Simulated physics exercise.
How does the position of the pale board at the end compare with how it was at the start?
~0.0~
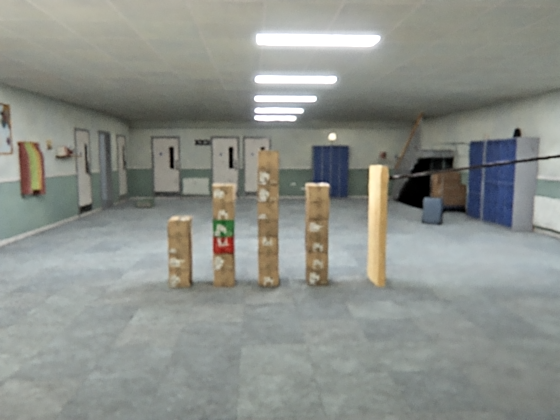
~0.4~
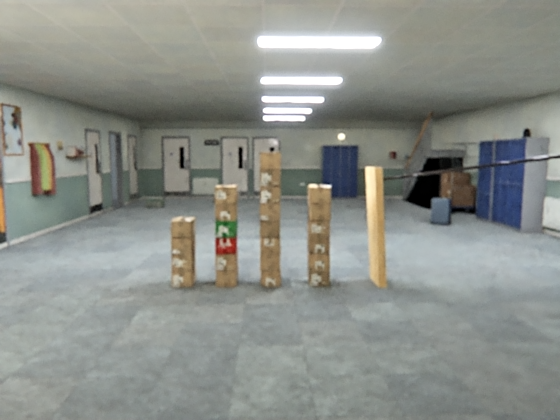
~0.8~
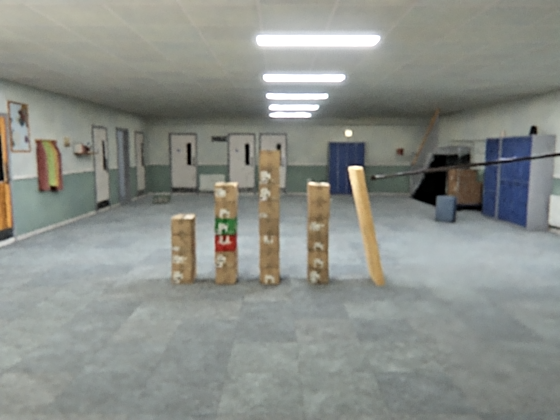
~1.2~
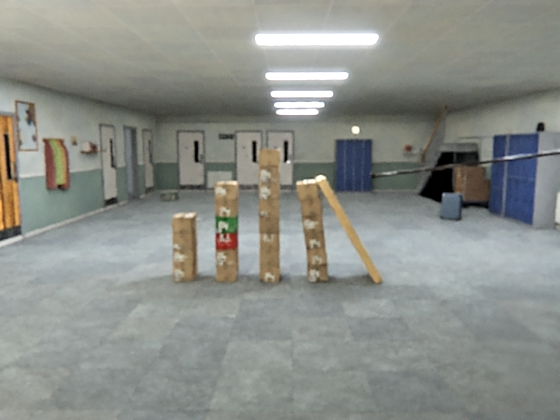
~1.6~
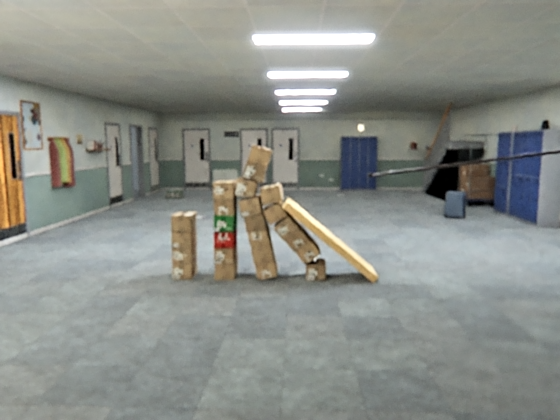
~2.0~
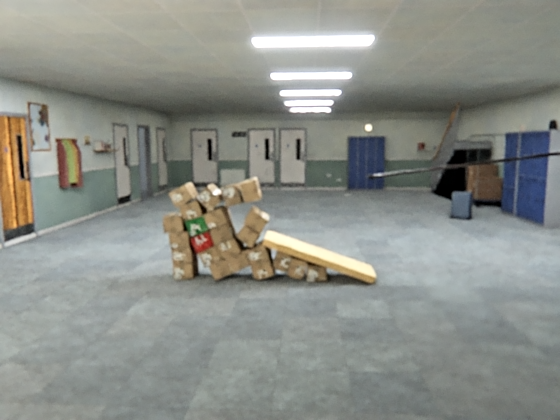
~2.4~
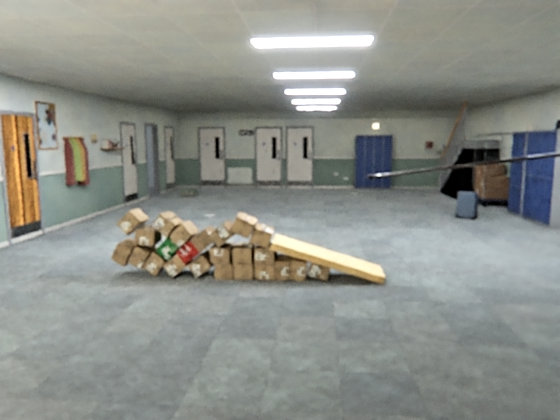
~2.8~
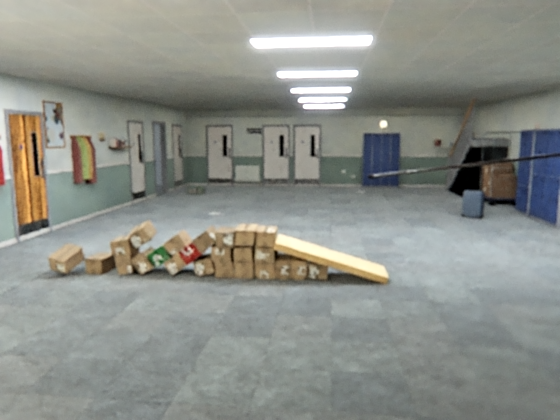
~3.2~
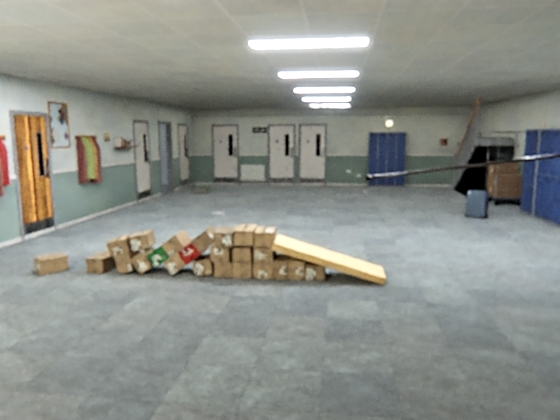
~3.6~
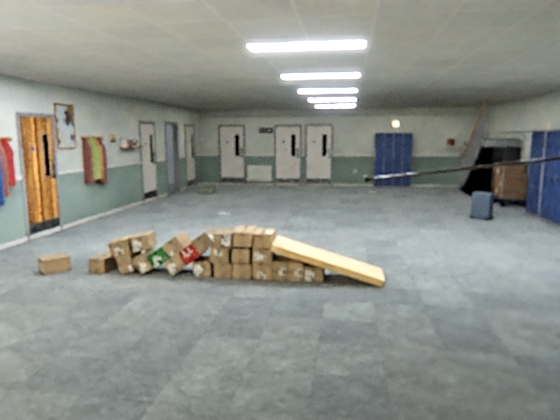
At the start the board stands upright at the right end of the line. By the end it is on its side, sloping from the heap of parcels down to the floor.
